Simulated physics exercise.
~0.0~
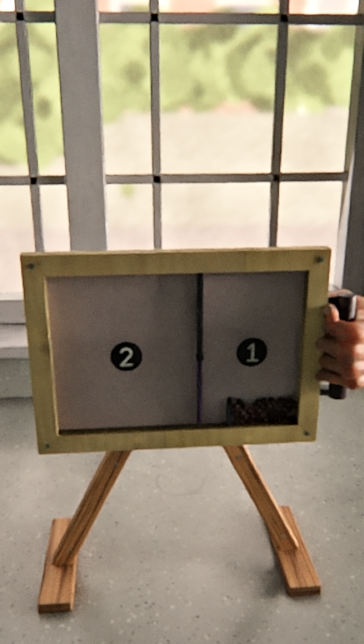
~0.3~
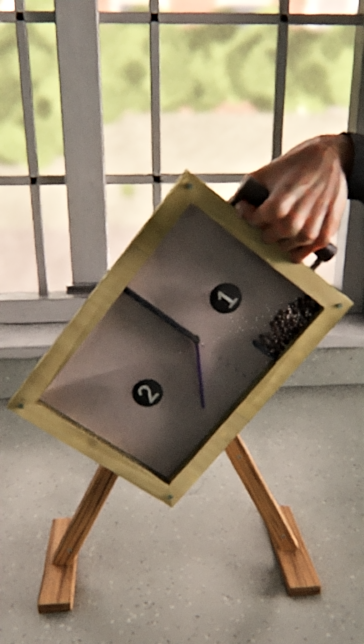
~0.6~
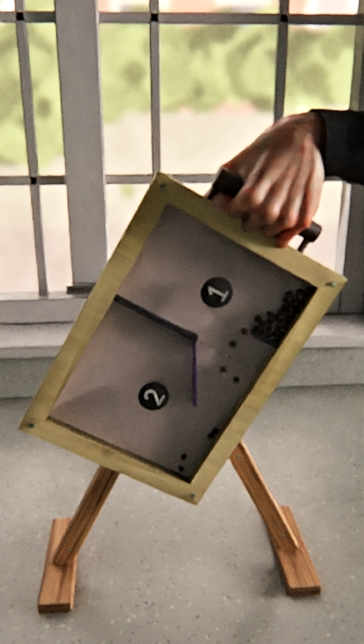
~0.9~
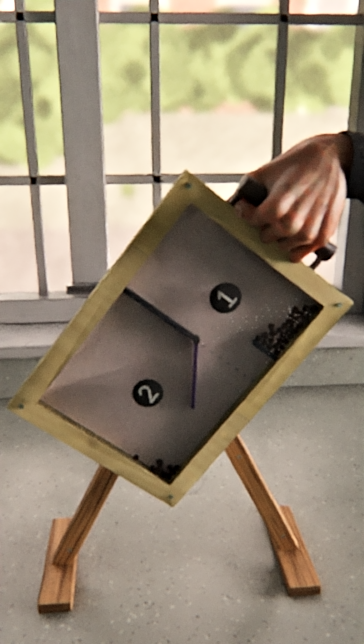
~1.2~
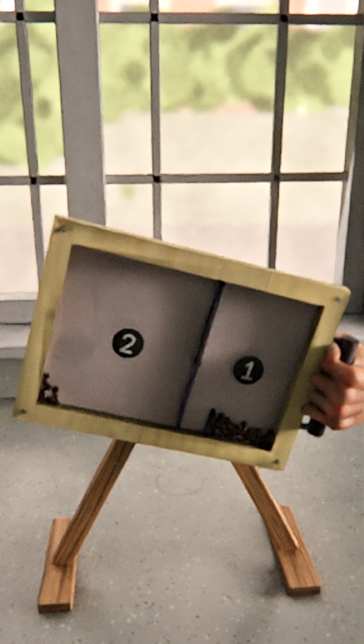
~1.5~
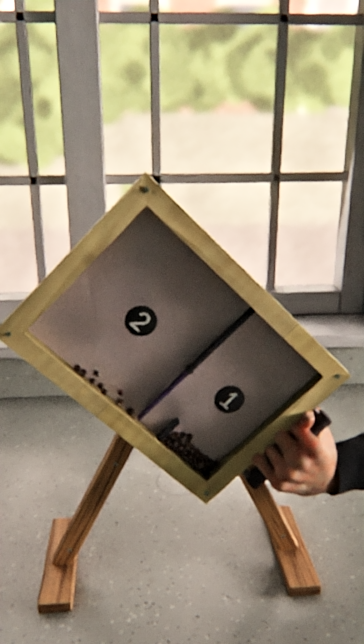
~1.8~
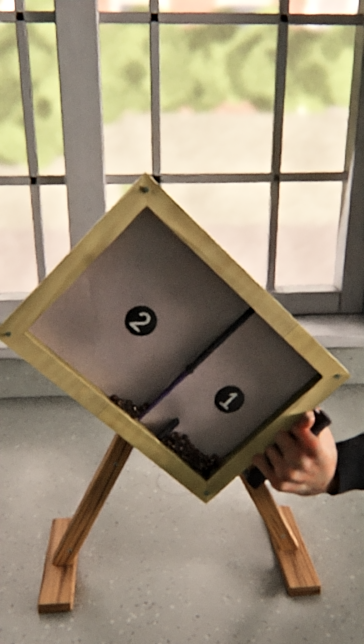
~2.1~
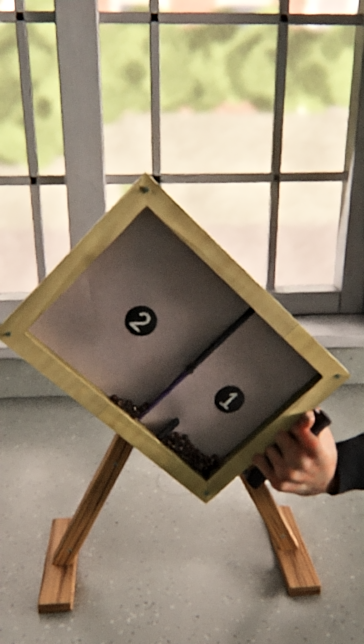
In front of a paned window, a hand tipped a framed case of dark beads steeply to the left, and some slid down past a purple flap before it swung back the other way and came to rest slanted, most beads still in side one.
